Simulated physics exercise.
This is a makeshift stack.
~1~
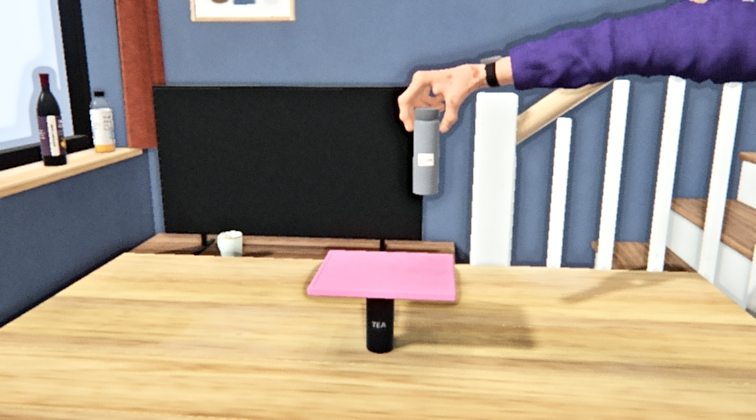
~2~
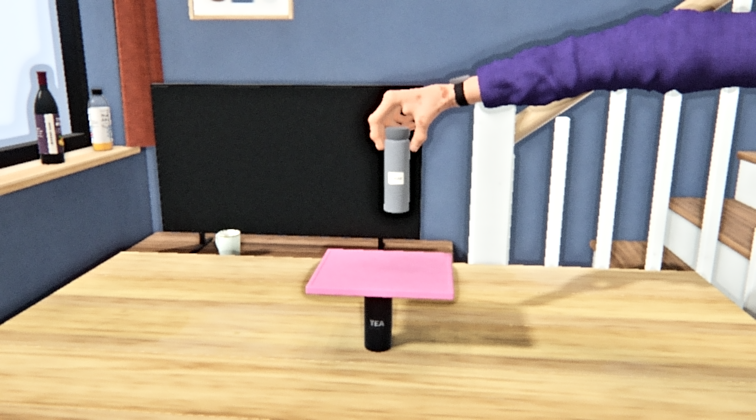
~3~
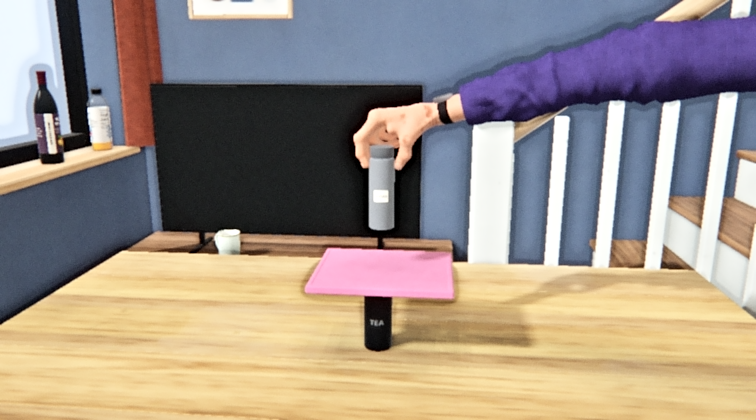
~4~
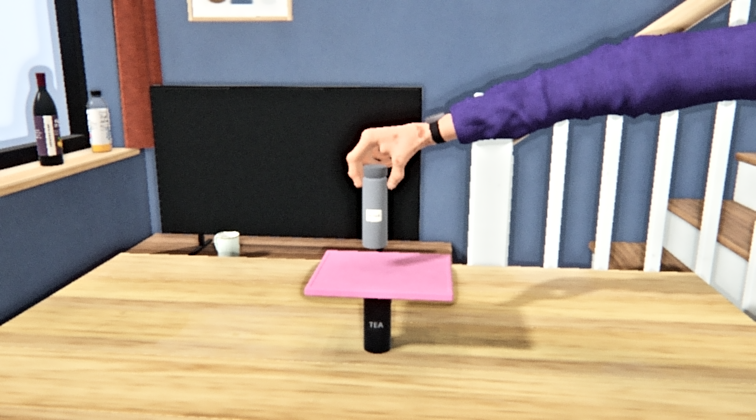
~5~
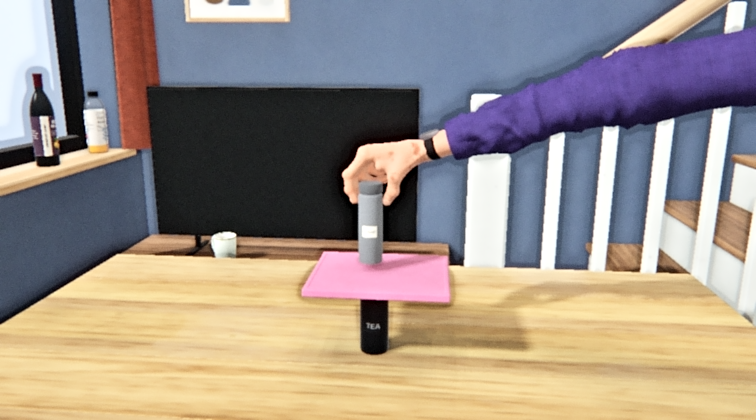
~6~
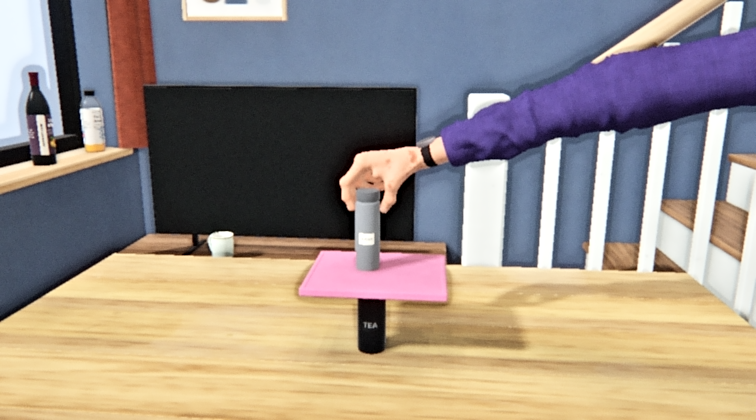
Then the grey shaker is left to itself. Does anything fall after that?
Here the stack holds.
Then, 0.80 s after the last picture, nothing has stirred.
Then, 1.70 s after the last picture, grey shaker resting near (368, 230).
At rest, all 3 in place. Seen from the same camera at the end, grey shaker near (368, 230). The stack stays up.
